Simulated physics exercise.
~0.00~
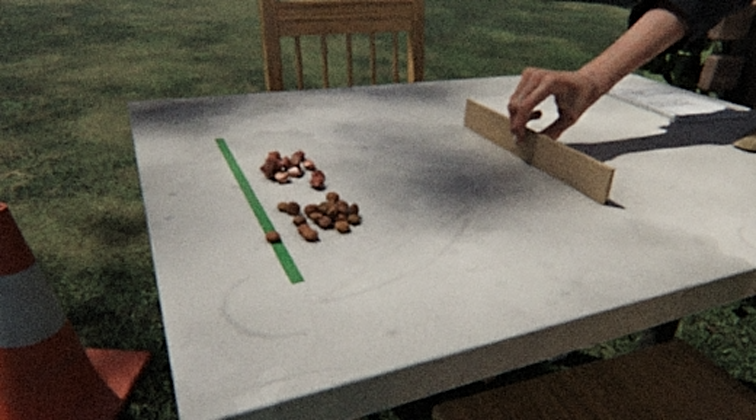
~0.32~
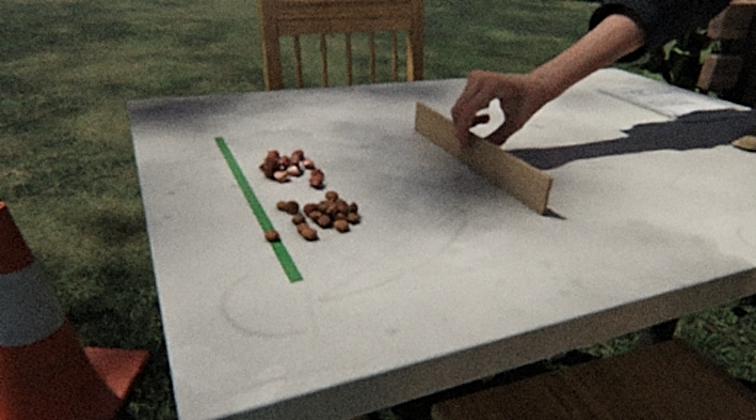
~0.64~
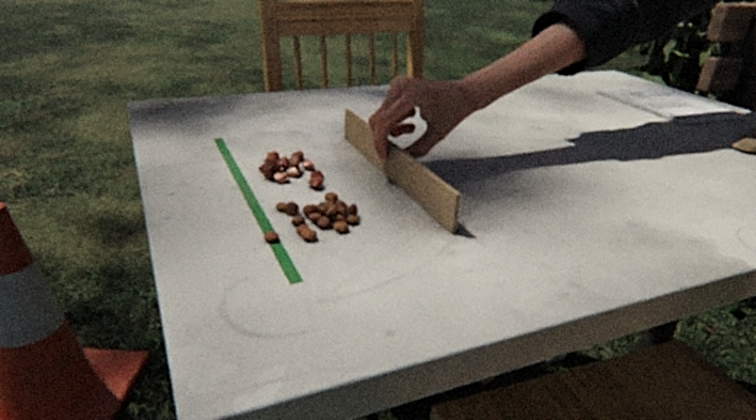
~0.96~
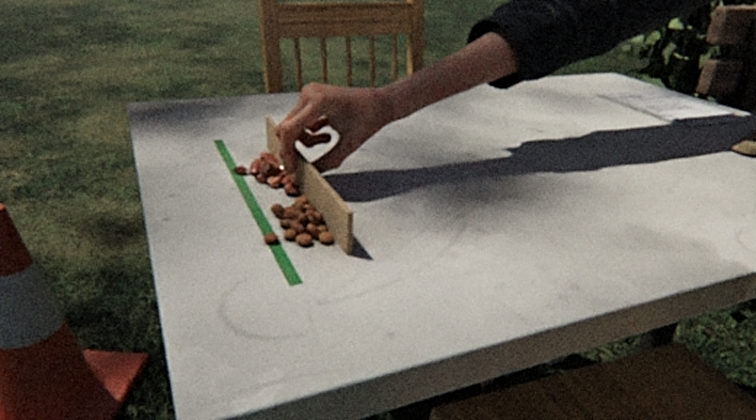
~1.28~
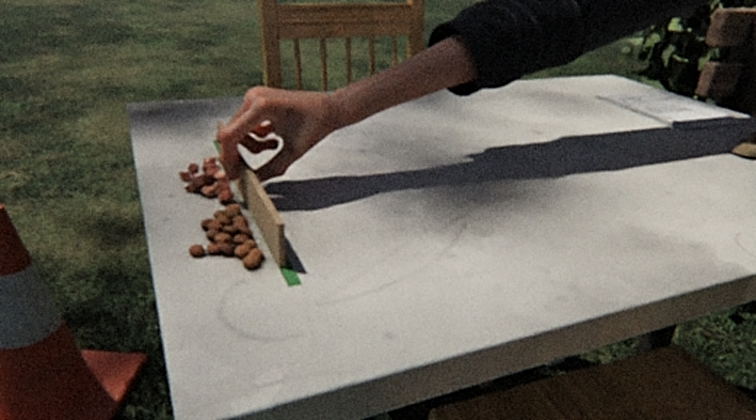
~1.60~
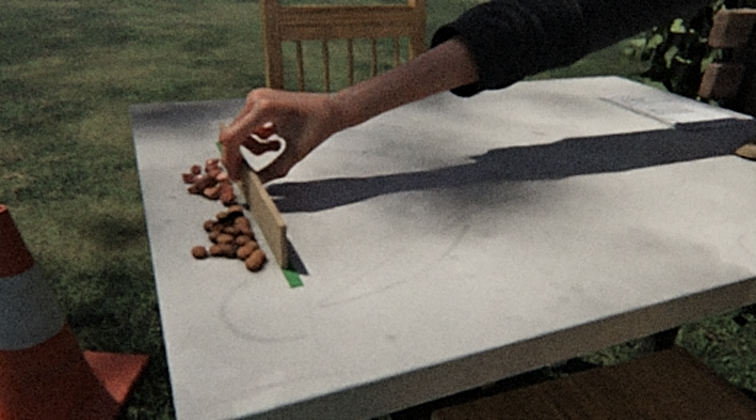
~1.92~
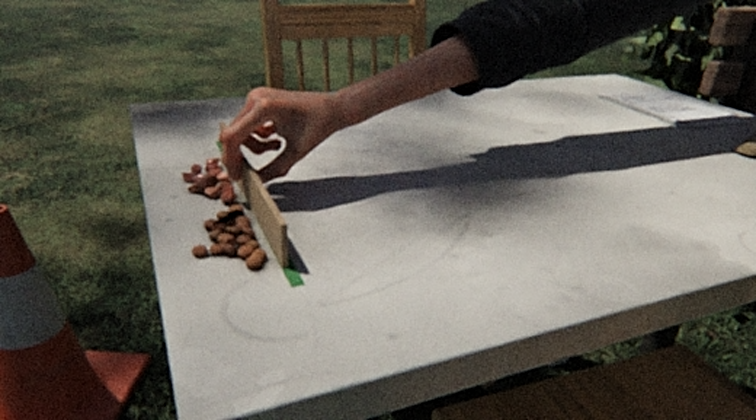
On a pale tabletop outdoors on grass, a hand slides an upright piece of card leftward into two clusters of small reddish-brown nuts, pushing both across a green tape strip, then holds the card still at the tape with the clusters resting on the table beyond it.
